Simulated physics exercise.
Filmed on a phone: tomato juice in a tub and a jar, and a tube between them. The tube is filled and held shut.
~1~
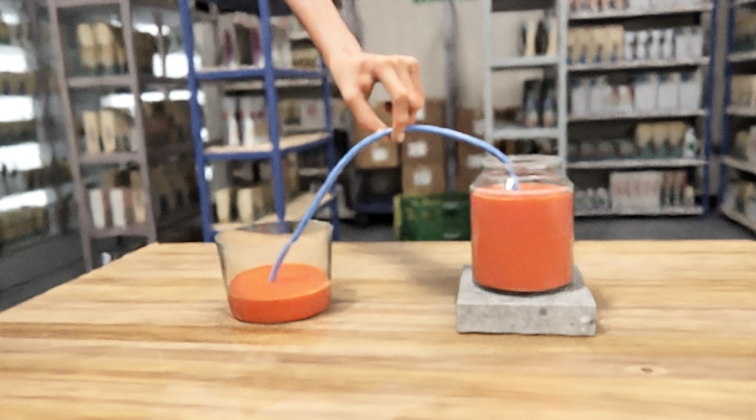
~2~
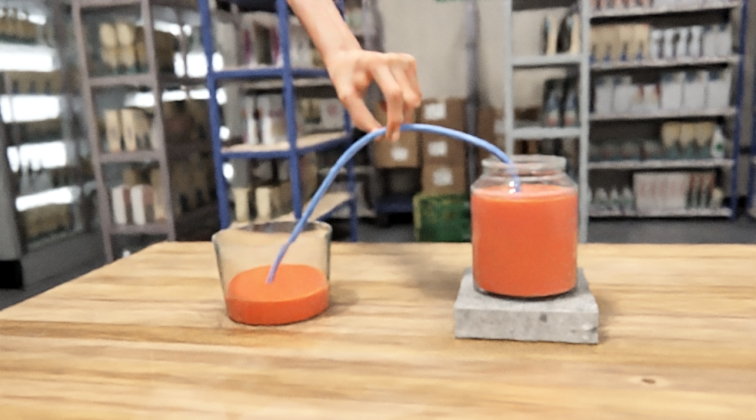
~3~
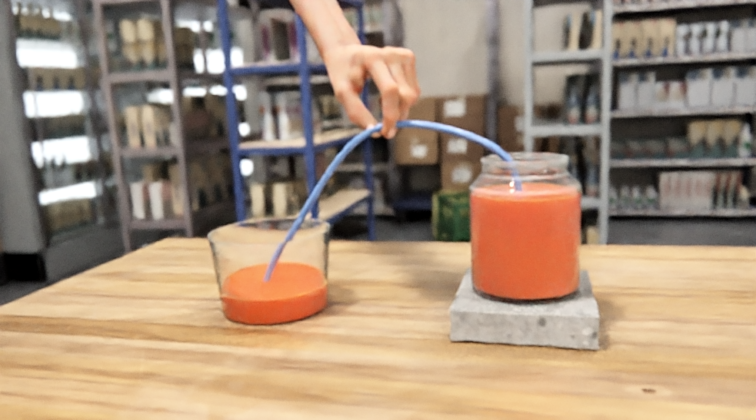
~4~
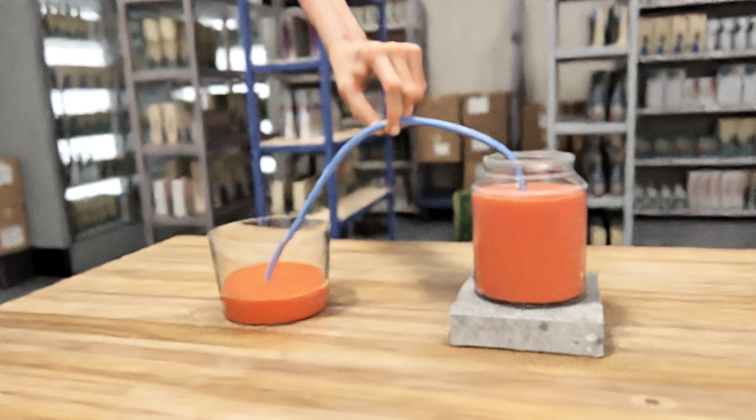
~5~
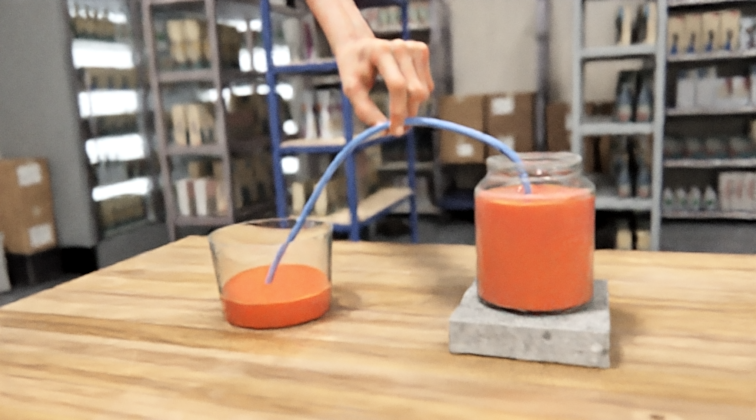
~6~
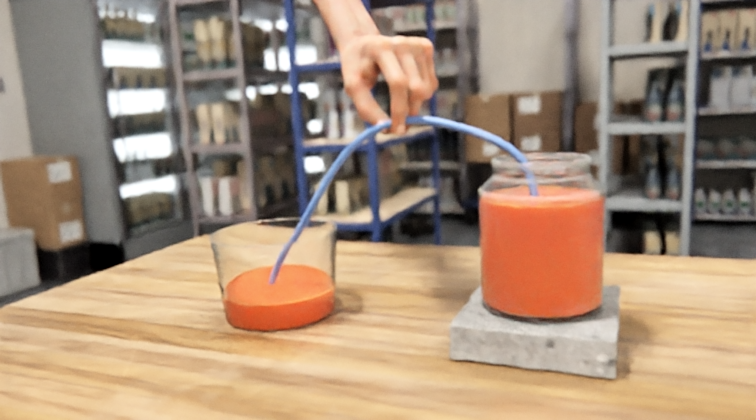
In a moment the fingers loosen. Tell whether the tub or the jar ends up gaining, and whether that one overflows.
It flows - leftward, one that fills - holds it all.
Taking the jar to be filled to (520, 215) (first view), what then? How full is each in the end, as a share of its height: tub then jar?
They end up at around 65 and 15 percent of their heights, respectively.
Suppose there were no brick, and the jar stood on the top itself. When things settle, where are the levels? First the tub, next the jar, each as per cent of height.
In the order asked, around 60 and 40 per cent.
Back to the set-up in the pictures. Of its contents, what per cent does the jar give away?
About 65 per cent.
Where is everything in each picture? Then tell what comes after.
In the first frame, fingers on the hose; tub (278, 268) about a third full, on the top itself; jar (521, 218) about three quarters full, up on the brick.
In the second frame, still shut; tub about a third full, surface at (277, 284); jar about three quarters full, surface at (523, 193).
In the third frame, the hose is pinched; tub (273, 268) about a third full; jar (524, 220) about three quarters full.
In the fourth frame, nothing flows; tub about a third full, surface at (274, 282); jar about three quarters full, surface at (528, 192).
In the fifth frame, fingers on the hose; tub (275, 270) about a third full, on the top itself; jar (533, 225) about three quarters full, up on the brick.
In the sixth frame, still shut; tub about a third full, surface at (279, 286); jar about three quarters full, surface at (540, 196).
A moment on, the tub is about half full; the jar is about half full.
Further on, the tub is about two thirds full; the jar is about a third full.
When it is over, the tub is about three quarters full; the jar is about a quarter full; the two surfaces are level.
